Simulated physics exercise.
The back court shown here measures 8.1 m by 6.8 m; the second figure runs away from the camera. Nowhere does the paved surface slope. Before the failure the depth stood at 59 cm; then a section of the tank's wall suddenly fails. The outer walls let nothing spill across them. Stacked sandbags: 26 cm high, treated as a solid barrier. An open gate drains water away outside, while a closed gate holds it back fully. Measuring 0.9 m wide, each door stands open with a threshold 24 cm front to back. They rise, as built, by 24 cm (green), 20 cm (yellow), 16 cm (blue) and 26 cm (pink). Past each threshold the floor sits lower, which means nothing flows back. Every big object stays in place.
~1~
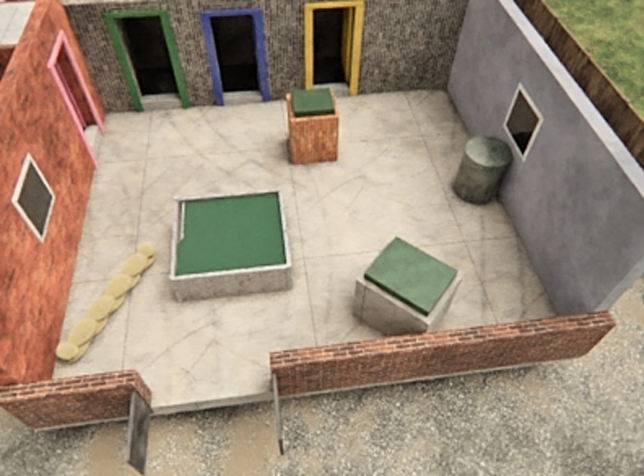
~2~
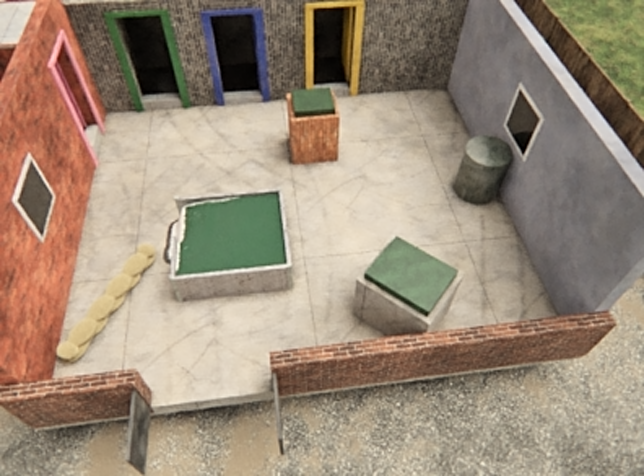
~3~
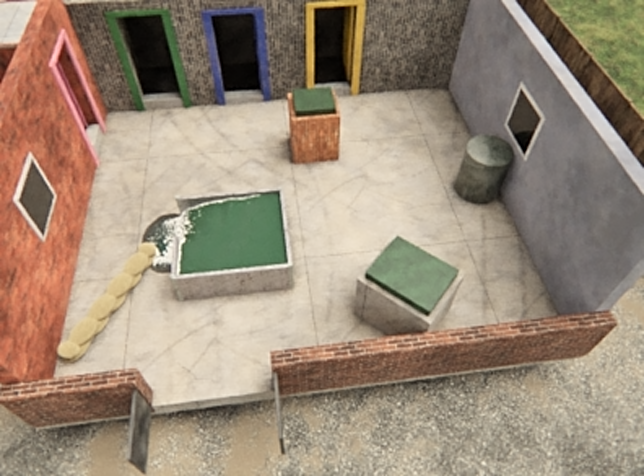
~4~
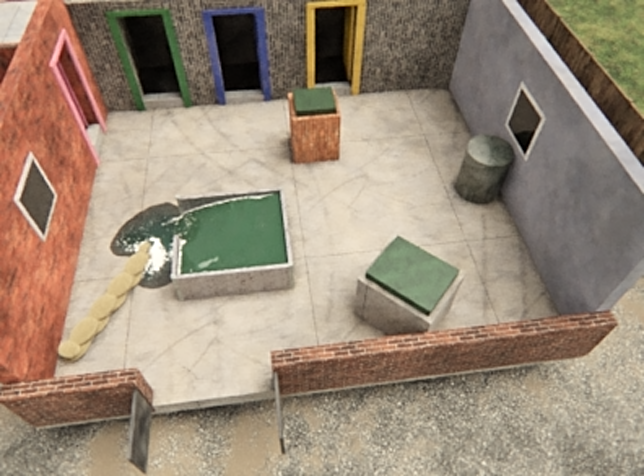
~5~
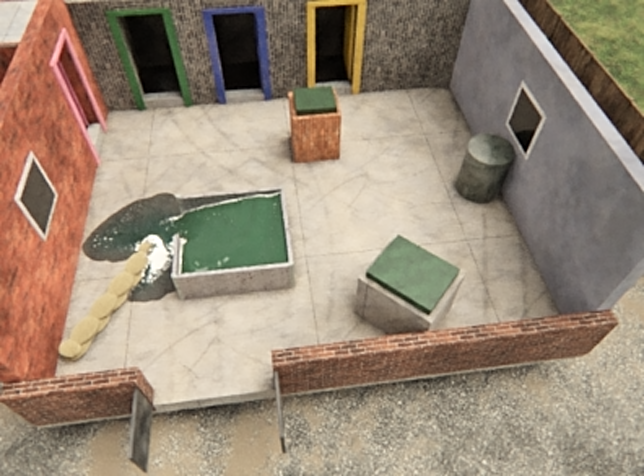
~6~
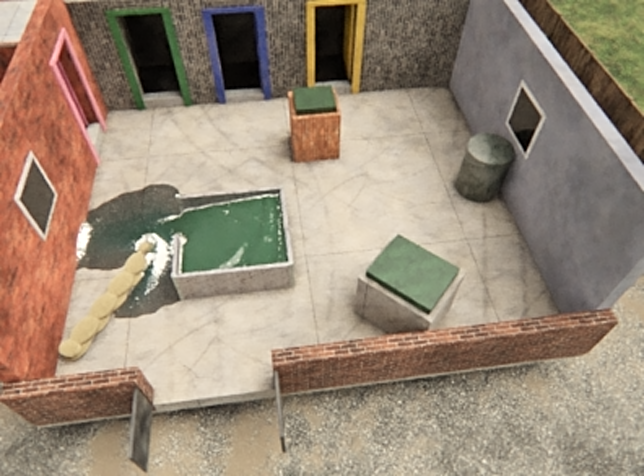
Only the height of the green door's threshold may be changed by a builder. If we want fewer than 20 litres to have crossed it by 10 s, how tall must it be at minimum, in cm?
It needs to be roughly 12.5 cm tall.
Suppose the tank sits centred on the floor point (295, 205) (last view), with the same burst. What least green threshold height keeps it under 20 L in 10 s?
Then about 9.0 centimetres at the least.
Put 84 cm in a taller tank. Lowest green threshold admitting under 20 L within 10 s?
About 19 centimetres.
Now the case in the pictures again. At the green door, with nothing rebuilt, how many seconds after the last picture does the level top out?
Near 2.4 seconds.
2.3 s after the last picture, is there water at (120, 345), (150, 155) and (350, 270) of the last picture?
In turn: Under water, wet, not reached.
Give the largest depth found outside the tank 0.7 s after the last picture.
About 36 cm at most.
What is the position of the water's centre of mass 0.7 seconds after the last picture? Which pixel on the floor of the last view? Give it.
My guess is close to (199, 247).
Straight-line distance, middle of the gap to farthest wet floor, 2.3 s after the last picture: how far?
Around 4.2 m from the gap.
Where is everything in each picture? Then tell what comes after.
The tank at (231, 234) is whole and still, 59 cm deep; the green door at (153, 71) is dry, in the first frame.
The front is at (170, 260), 0.3 m from the gap at (183, 235); 0.2 m2 of floor is wet, 59 cm left at the back, in the second frame.
Water pours out at (184, 235) and has run 0.7 m, to (148, 248); about 11 cm deep outside, 59 cm at the back, in the third frame.
The front is at (115, 246), 1.3 m from the gap at (185, 235); 1.4 m2 of floor is wet, 59 cm left at the back, in the fourth frame.
Water pours out at (185, 234) and has run 1.8 m, to (88, 248); about 5 cm deep outside, 57 cm at the back, in the fifth frame.
Water pours out at (185, 233) and has run 1.9 m, to (88, 216); about 5 cm deep outside, 50 cm at the back; 2.9 m in a straight line remain to the green door at (155, 69), in the sixth frame.
Then, 0.7 s after the last picture water covers 15 % of the floor, deepest (36 cm) near (161, 254); it has not reached the green door.
Then, 2.3 s after the last picture water covers 25 % of the floor, deepest (26 cm) near (62, 346); 18 cm at the green door, 0 litres in over its 24 cm threshold.
Then, 9.3 s after the last picture water covers 65 % of the floor, deepest (10 cm) near (448, 98); 8 cm at the green door, 0 litres in over its 24 cm threshold.
At the green door as built, the water peaked near 18 cm, 2.3 s after the last picture.
With a threshold of 11 cm, 35 litres would have come in within the 10 s; with 15 cm, 7 litres. So under 20 litres takes about 12.5 cm.
